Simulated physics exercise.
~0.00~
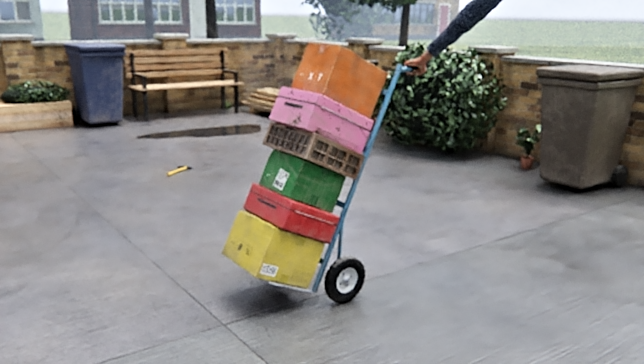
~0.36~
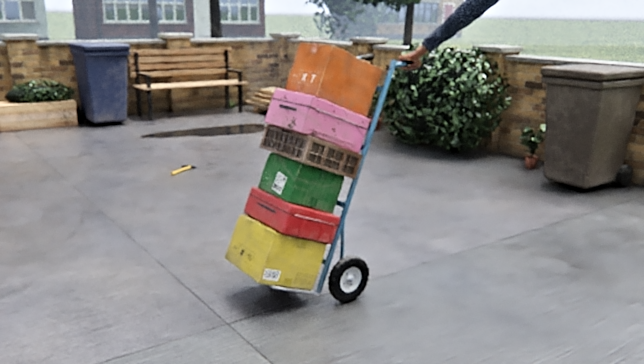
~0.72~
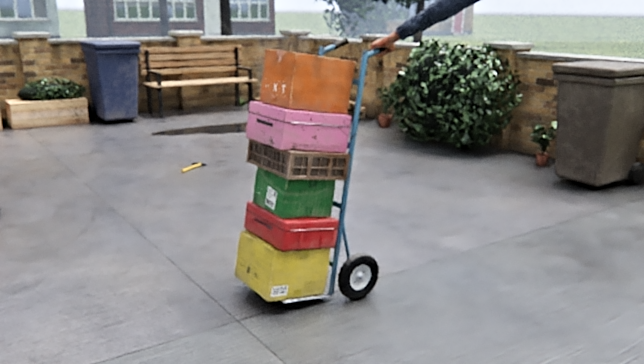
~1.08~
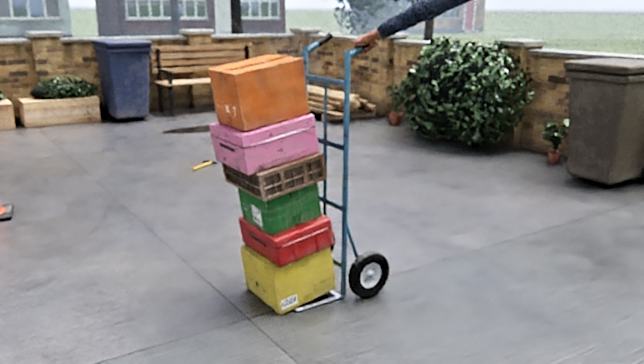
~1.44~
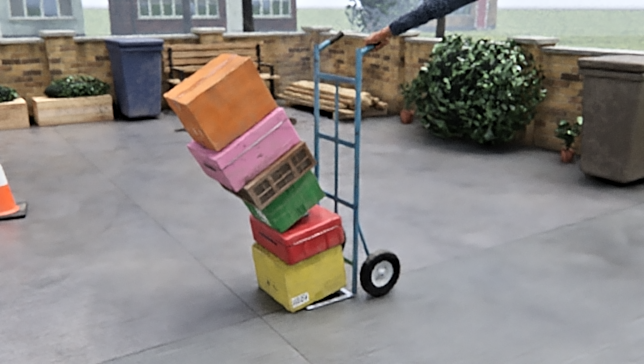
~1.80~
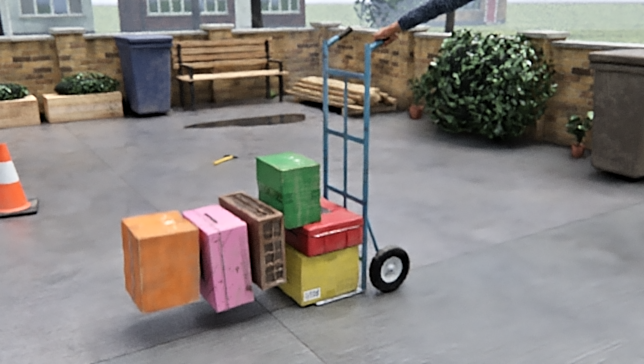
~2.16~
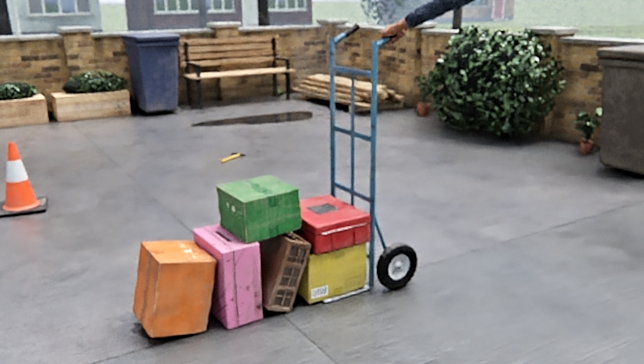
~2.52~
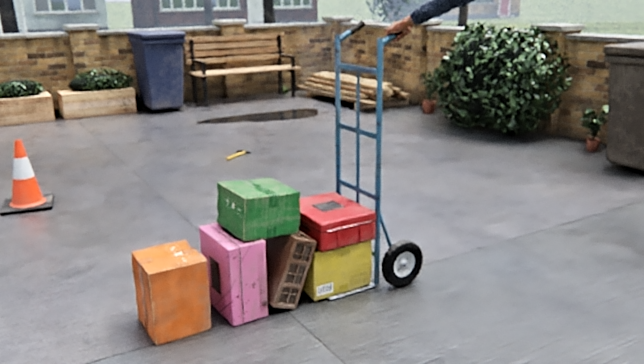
A stacked hand truck is tipped upright by a hand, and four boxes topple left.
